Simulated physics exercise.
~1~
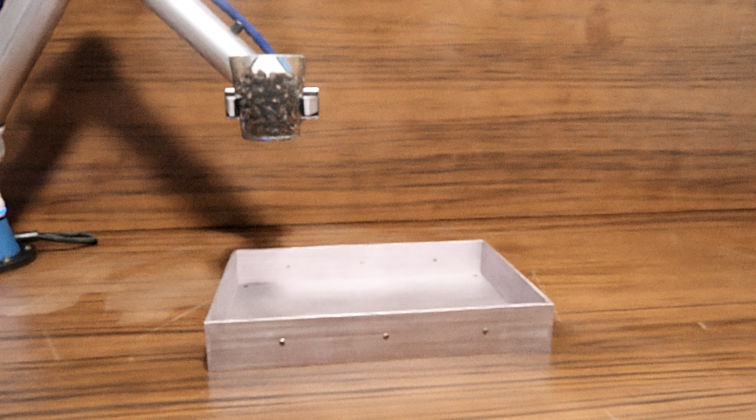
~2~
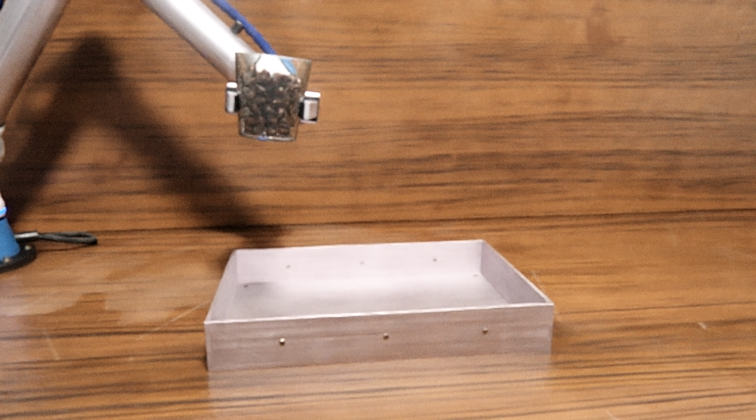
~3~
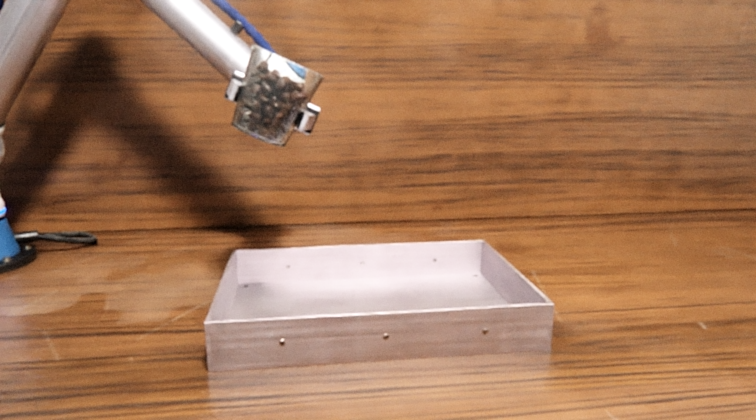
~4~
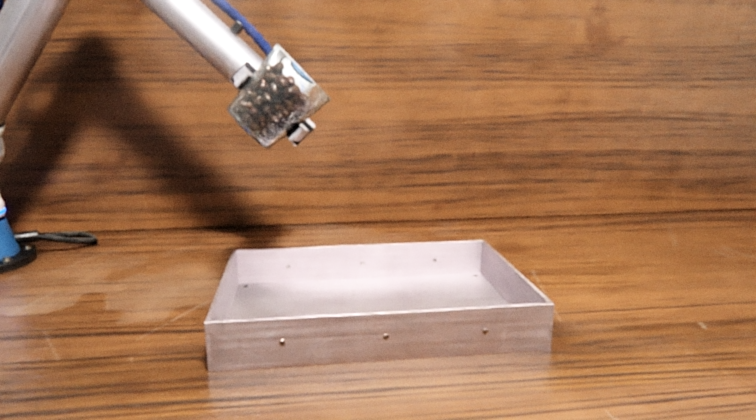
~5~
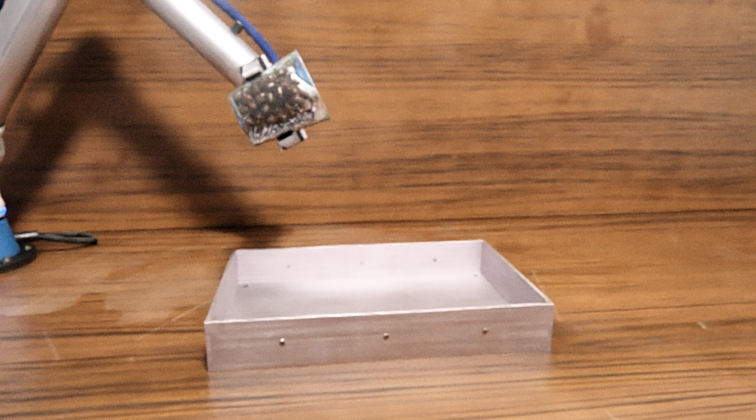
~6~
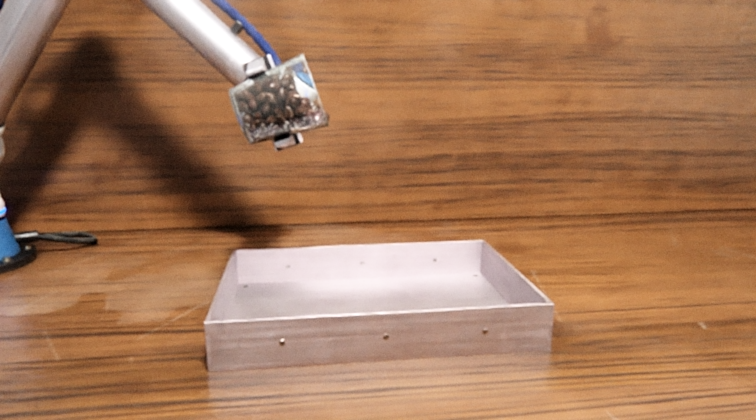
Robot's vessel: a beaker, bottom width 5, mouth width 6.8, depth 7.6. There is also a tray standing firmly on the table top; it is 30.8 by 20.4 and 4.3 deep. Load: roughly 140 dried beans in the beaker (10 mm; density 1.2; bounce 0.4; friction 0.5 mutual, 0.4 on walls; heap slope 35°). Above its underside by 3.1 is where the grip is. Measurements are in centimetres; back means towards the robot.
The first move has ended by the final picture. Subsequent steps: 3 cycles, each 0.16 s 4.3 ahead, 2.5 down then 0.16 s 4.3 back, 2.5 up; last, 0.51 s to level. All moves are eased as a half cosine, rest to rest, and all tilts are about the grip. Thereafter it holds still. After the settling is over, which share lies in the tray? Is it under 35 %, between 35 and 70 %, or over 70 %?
It is under 35 %.
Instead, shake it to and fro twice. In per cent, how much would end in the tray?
20 per cent.
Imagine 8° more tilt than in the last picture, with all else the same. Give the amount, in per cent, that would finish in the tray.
Near 45 %.
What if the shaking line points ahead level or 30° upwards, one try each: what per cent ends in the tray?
About 55 and 70 per cent.
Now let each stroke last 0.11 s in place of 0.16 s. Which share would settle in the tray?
Estimate: Near 50 per cent.
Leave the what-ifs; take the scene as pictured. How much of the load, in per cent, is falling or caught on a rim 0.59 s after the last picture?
It amounts to roughly 4 in a hundred.
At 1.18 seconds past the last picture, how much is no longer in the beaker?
I'd put it at some 25 percent.
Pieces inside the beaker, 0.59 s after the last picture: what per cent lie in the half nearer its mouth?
Close to 45 in a hundred.
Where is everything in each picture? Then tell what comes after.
Beaker middle at (270, 99), level; upper third of the load around (271, 85), from x 240 to 295, top at y 75; 139 in the beaker, in the first frame.
Beaker middle at (271, 99), tilted 7° forward; upper third of the load around (271, 85), from x 245 to 300, top at y 70, in the second frame.
Beaker middle at (273, 100), tilted 25° forward; upper third of the load around (270, 86), from x 240 to 305, top at y 65, in the third frame.
Beaker middle at (275, 102), tilted 46° forward; upper third of the load around (275, 88), from x 240 to 305, top at y 70, in the fourth frame.
Beaker middle at (276, 103), tilted 64° forward; upper third of the load around (274, 93), from x 240 to 310, top at y 75, in the fifth frame.
Beaker middle at (277, 104), tilted 71° forward; upper third of the load around (271, 95), from x 240 to 325, top at y 80; 139 in the beaker, in the sixth frame.
Then, 0.59 s later, tilted 71° forward, highest piece 23 above the table; 116 in the beaker, 18 in the tray, 5 in flight or on a rim.
Then, 1.18 s later, tilted 44° forward, highest piece 24 above the table; 107 in the beaker, 32 in the tray.
Then, 1.67 s later, level, highest piece 26 above the table; 107 in the beaker, 32 in the tray.
Then, 2.72 s later, level, highest piece 26 above the table; 107 in the beaker, 32 in the tray.
At rest, 107 in the beaker, 32 in the tray. That is 23 % in the tray.
